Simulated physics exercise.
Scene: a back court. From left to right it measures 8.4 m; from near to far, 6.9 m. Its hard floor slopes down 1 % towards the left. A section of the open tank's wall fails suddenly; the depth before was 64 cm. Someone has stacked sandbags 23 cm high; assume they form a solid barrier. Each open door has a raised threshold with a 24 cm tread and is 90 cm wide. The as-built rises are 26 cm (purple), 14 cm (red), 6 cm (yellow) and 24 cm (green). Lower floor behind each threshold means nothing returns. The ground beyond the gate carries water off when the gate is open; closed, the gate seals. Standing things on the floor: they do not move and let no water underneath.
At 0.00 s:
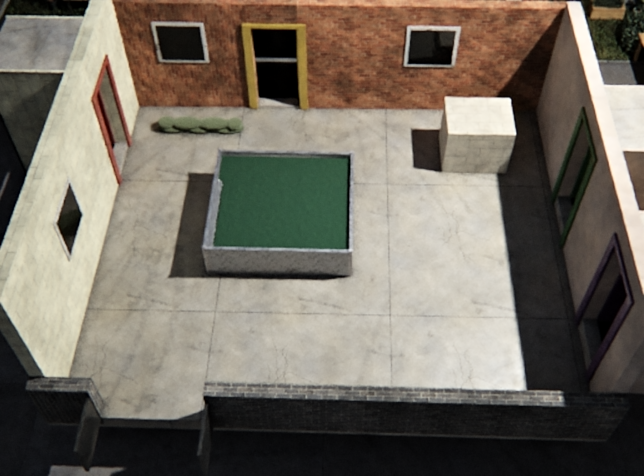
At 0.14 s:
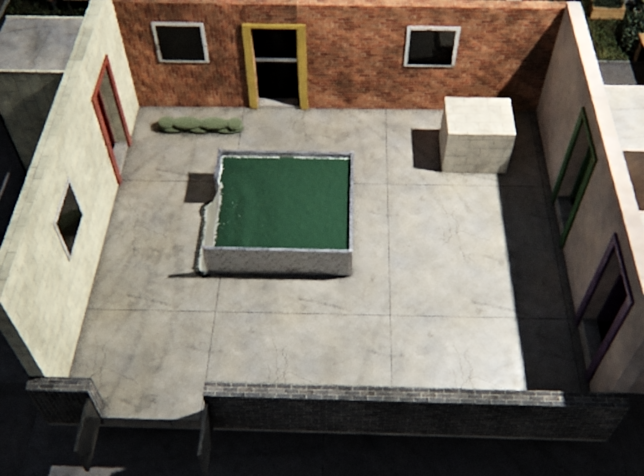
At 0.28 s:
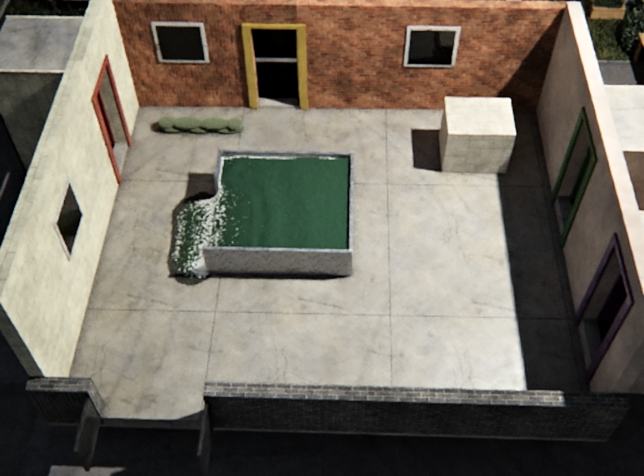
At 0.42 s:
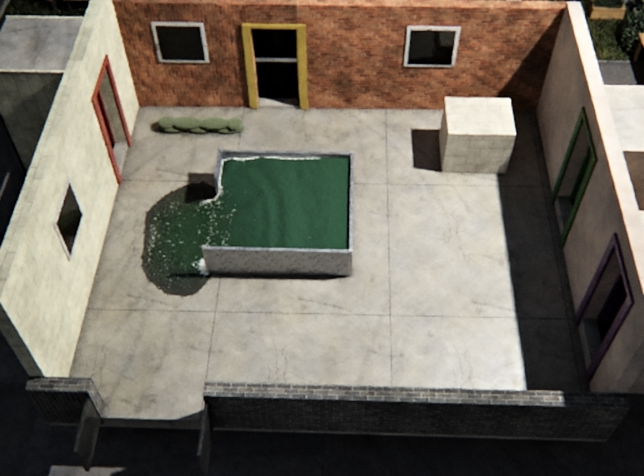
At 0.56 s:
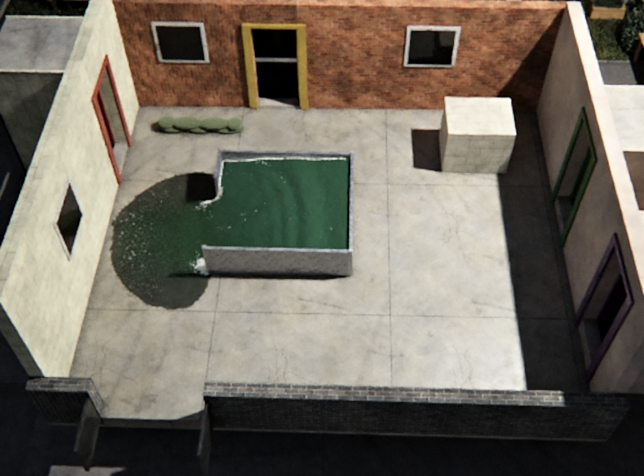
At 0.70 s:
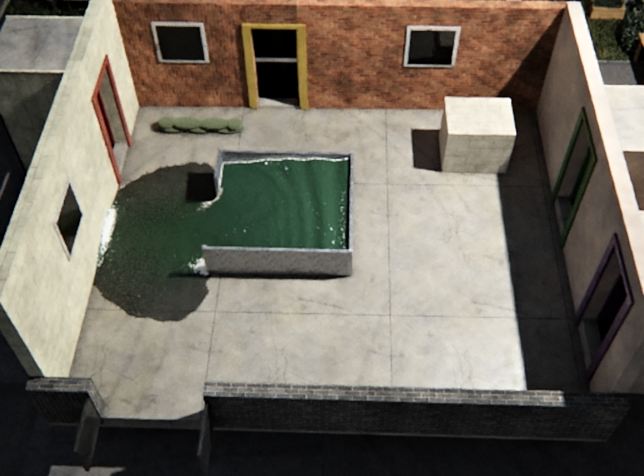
In a walled courtyard, a raised tank of green water stands still until its left side breaks open, and water pours out through the gap, spreading across the pale floor in a widening rounded pool to the left wall.
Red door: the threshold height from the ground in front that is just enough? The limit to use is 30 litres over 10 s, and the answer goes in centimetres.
11 cm.
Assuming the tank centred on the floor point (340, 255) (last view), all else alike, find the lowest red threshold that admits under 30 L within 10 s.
You'd need some 9.5 cm.
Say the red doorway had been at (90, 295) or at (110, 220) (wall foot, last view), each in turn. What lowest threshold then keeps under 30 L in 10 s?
Roughly 26 cm for the first and 35 cm for the second.
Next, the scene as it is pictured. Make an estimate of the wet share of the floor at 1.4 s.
Some 15 per cent is wet.
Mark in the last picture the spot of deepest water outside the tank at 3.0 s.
Near pixel (65, 392).
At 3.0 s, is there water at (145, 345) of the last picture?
At that moment it's submerged.
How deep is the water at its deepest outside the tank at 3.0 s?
Max depth: Near 42 cm.
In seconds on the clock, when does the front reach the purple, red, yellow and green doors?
For purple it's 7.0 s, for red 1.0 s, for yellow 3.2 s, and for green 9.0 s.
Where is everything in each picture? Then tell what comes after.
The open tank at (282, 201) is whole and still, 64 cm deep; the red door at (113, 127) is dry, in the first frame.
The gap is at (215, 229), the front 0.3 m out at (198, 264); the back of the open tank holds 64 cm, in the second frame.
The front is at (177, 220), 0.8 m from the gap at (215, 230); 1.2 m2 of floor is wet, 64 cm left at the back, in the third frame.
The front is at (150, 227), 1.3 m from the gap at (215, 230); 2.4 m2 of floor is wet, 64 cm left at the back, in the fourth frame.
The front is at (118, 226), 1.9 m from the gap at (215, 231); 4.1 m2 of floor is wet, 64 cm left at the back, in the fifth frame.
Water pours out at (215, 230) and has run 2.1 m, to (95, 276); about 6 cm deep outside, 60 cm at the back; the red door at (113, 127), 2.8 m from the gap, is still 0.7 m from the nearest water, in the sixth frame.
After 1.4 s water covers 15 % of the floor, deepest (45 cm) near (104, 241); 15 cm at the red door, 0 litres in over its 14 cm threshold.
After 3.0 s water covers 25 % of the floor, deepest (42 cm) near (65, 392); 15 cm at the red door, 5 litres in over its 14 cm threshold.
After 10.0 s water covers 95 % of the floor, deepest (10 cm) near (62, 402); 8 cm at the red door, 9 litres in over its 14 cm threshold.
At the red door as built, the water arrived by 1.0 s and peaked near 17 cm at 1.8 s.
Run again over the same 10 s with other heights there, 53 litres in over 9 cm, 20 litres over 12 cm. The limit of 30 litres is kept from about 11 cm up.
